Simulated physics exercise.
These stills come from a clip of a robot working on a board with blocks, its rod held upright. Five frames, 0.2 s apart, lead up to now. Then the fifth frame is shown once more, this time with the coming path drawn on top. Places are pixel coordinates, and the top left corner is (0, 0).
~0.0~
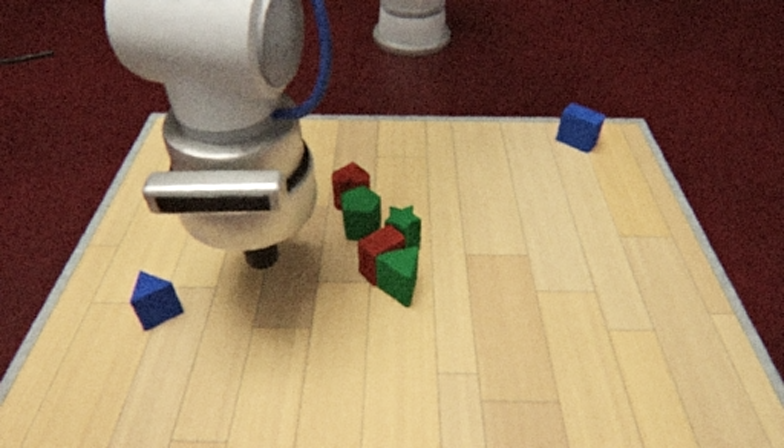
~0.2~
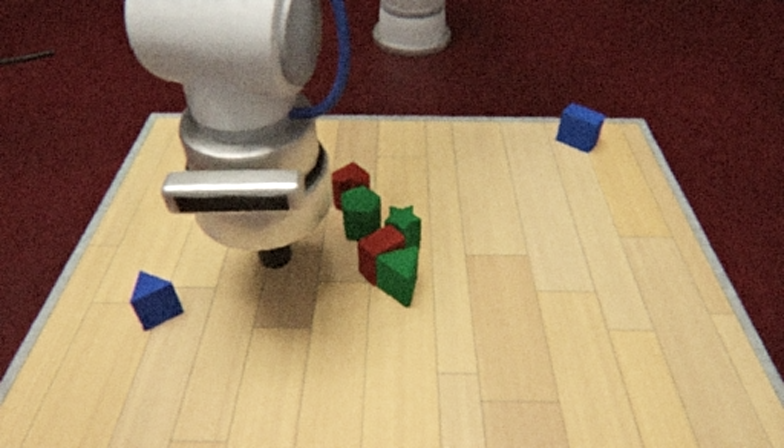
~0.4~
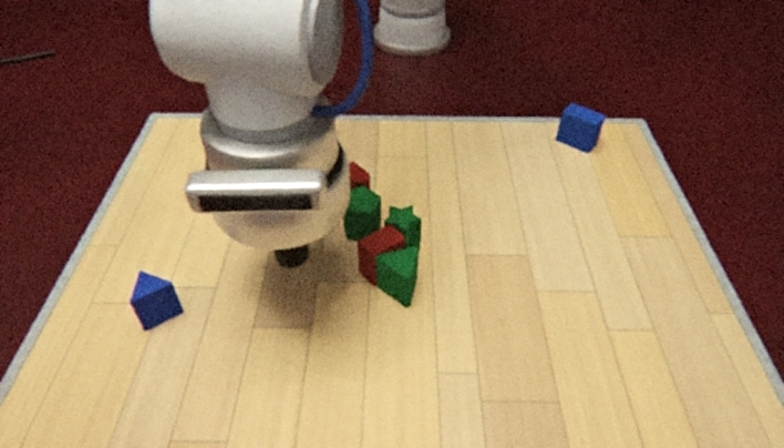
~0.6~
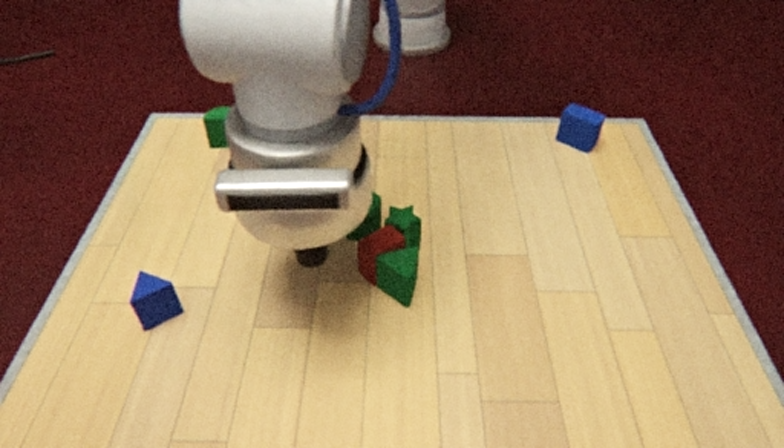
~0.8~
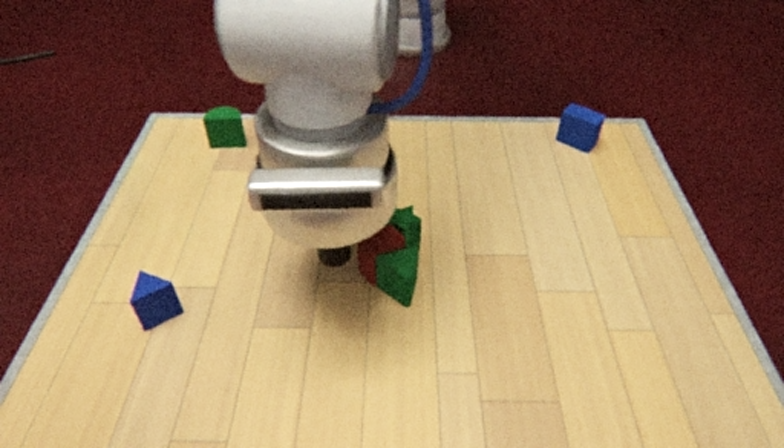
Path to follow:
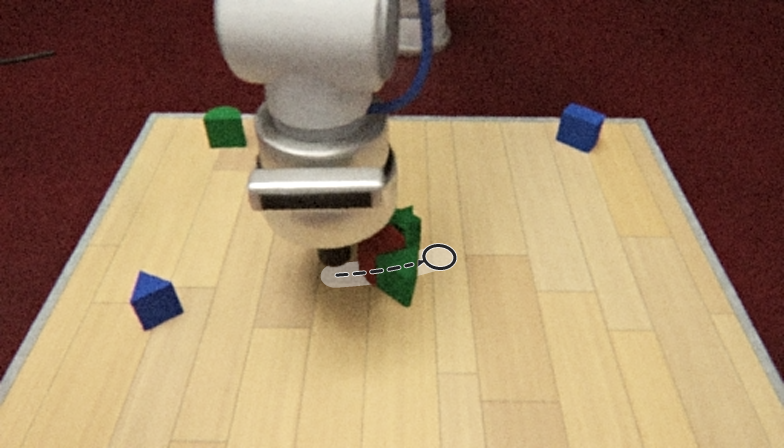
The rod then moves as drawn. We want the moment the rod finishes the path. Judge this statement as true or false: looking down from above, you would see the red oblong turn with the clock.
The claim holds.
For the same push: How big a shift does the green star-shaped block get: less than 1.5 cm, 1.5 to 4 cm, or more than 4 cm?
Band: 1.5 to 4 cm.
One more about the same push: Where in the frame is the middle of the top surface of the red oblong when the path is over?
The middle of its top is at (479, 229).
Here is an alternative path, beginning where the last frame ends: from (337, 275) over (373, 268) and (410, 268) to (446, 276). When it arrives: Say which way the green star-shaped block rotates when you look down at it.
Viewed from above, counterclockwise.
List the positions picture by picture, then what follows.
In the first frame, rod's lower end (263, 259); red oblong (381, 239); green triangle (401, 259); green star-shaped block (403, 215).
In the second frame, rod (276, 258); blocks still.
In the third frame, rod (292, 258); blocks still.
In the fourth frame, rod (312, 257); blocks still.
In the fifth frame, rod (335, 256); red oblong (381, 239); green triangle (401, 259); green star-shaped block (403, 215).
Drawn move, from (337, 275) over (390, 269) to (439, 257).
What follows on the original path. One third of the way, rod (372, 253); red oblong (410, 237), turned 15° clockwise; green star-shaped block (412, 214), turned 45° anticlockwise.
Two thirds of the way, rod (408, 247); red oblong (445, 233), turned 30° clockwise; green star-shaped block (415, 211), turned 55° anticlockwise.
At the end, rod (441, 238); red oblong (479, 229), turned 45° clockwise; green triangle still; green star-shaped block (427, 207), turned 120° anticlockwise.
